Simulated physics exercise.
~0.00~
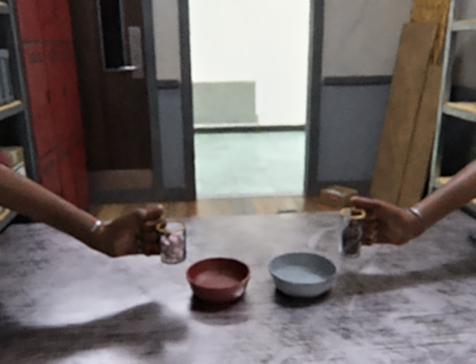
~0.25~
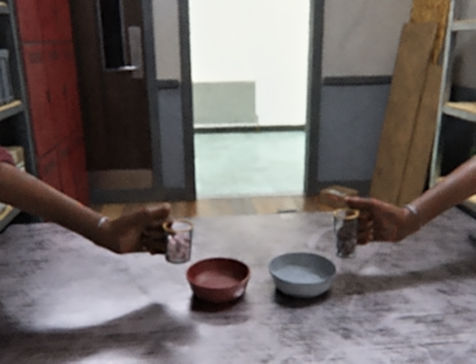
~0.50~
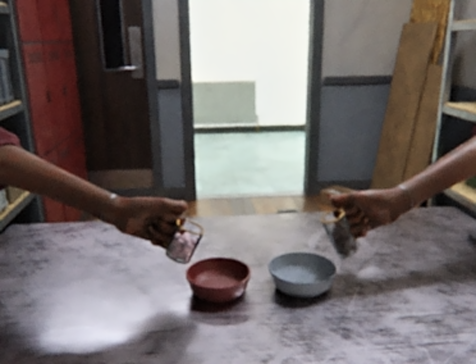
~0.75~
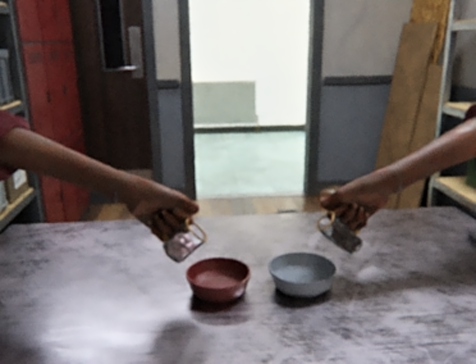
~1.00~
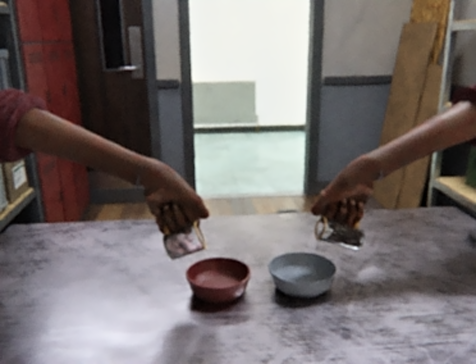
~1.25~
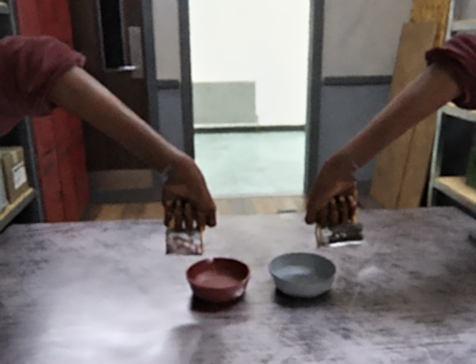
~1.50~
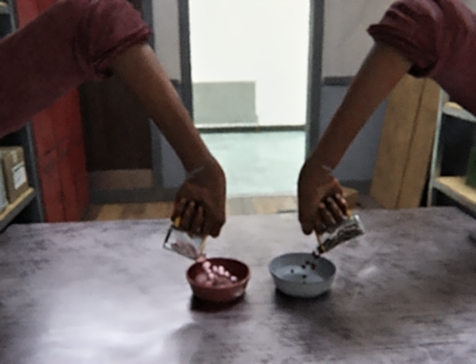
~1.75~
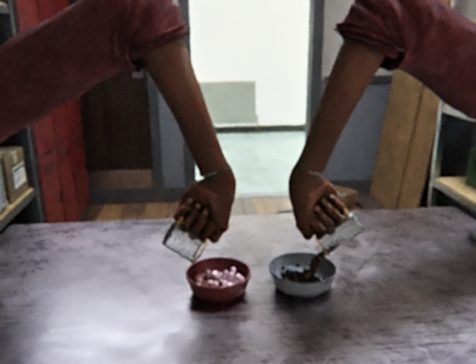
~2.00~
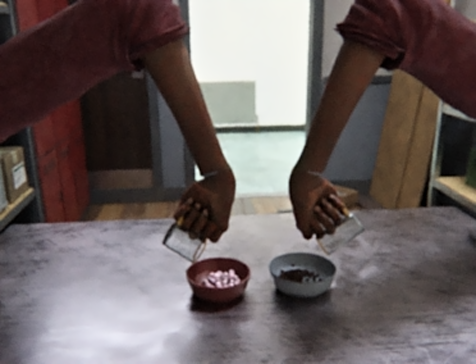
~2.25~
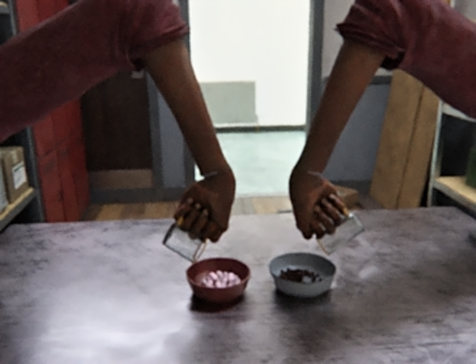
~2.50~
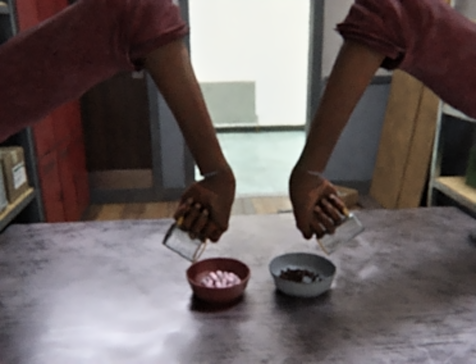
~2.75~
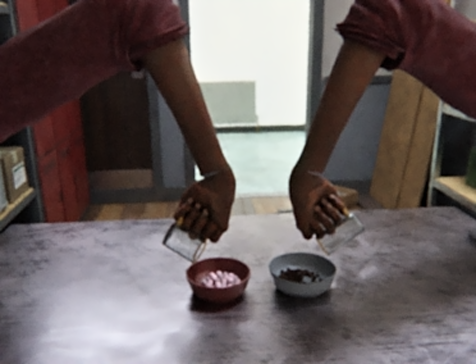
Two hands tip small glass cups, and all the small pieces fall into two bowls.
